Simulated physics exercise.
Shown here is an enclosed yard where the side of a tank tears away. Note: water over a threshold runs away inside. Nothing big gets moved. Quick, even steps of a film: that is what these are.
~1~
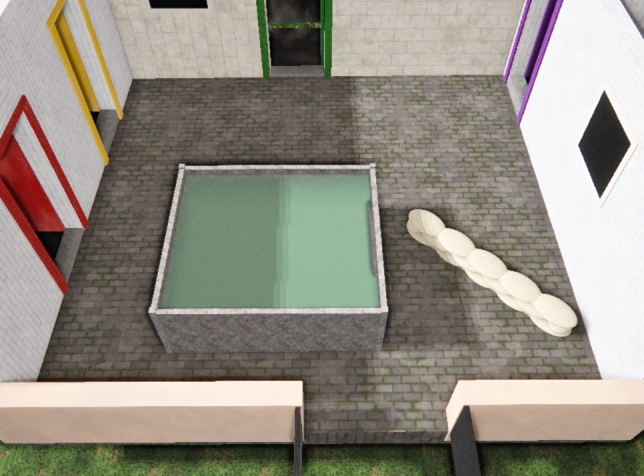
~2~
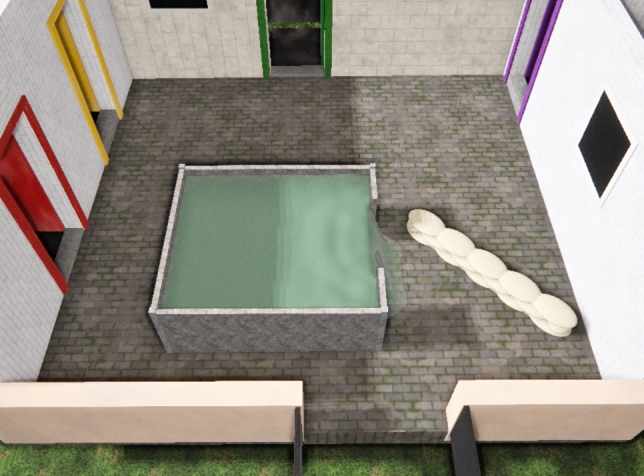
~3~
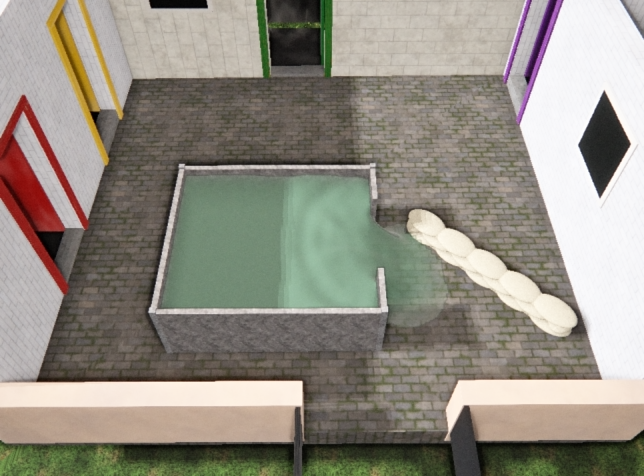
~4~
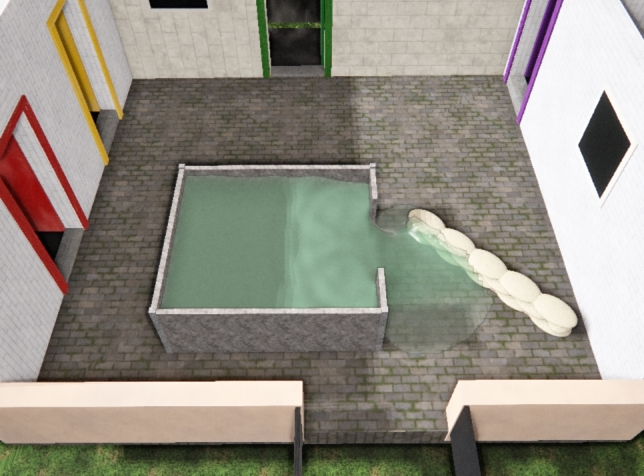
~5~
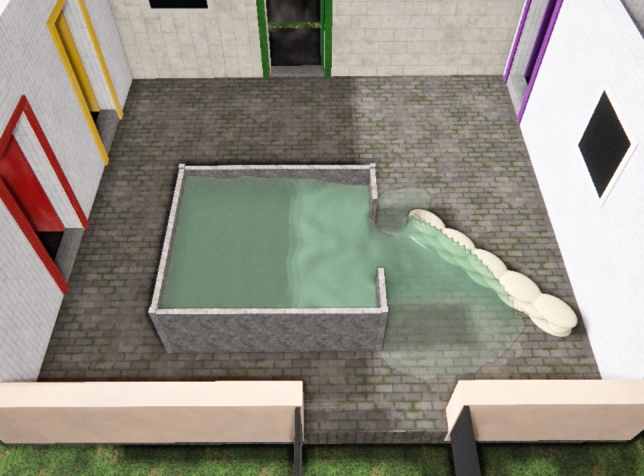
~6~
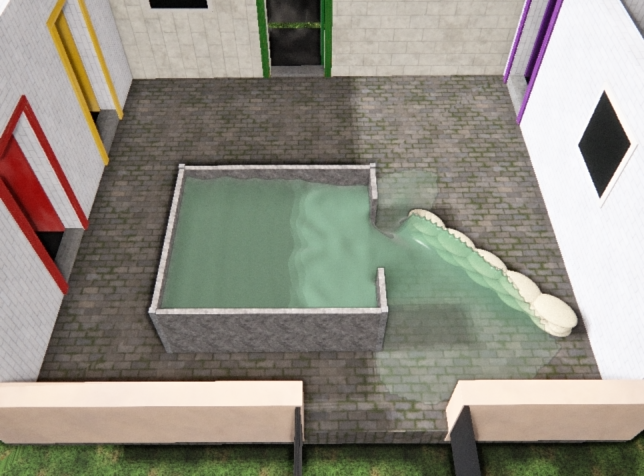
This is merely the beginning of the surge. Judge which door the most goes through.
The most goes through the green door.
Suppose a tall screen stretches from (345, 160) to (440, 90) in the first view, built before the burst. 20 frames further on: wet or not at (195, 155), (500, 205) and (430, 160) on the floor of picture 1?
Going through them in order, I get high and dry, inundated and inundated.
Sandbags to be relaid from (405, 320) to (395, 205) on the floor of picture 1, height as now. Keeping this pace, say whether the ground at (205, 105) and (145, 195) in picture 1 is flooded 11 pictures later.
Point by point: Unflooded and unflooded.
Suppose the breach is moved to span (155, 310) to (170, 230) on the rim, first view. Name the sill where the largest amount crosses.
Answer: The red-painted one.
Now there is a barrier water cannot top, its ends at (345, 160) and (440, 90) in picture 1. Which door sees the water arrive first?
That's the door marked purple.
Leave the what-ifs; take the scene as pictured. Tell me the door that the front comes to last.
I'd name the yellow one.
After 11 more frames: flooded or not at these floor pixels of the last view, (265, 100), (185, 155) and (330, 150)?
Taking them in turn: Not wetted, not wetted, drenched.
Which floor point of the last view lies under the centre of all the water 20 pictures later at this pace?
I reckon somewhere around (367, 268).
A moment on, water covers 25 % of the floor; yellow door not reached, red door not reached, green door not reached, purple door not reached.
Next, water covers 45 % of the floor; yellow door not reached, red door not reached, green door not reached, purple door not reached.
Then, water covers 60 % of the floor; yellow door not reached, red door not reached, green door wet at the sill, nothing in, purple door wet at the sill, nothing in.
Later, water covers 90 % of the floor; yellow door wet at the sill, nothing in, red door wet at the sill, nothing in, green door some in, purple door wet at the sill, nothing in.
In the end, water covers 95 % of the floor; yellow door wet at the sill, nothing in, red door a trickle in, green door some in, purple door a trickle in; the green door has let in the most.
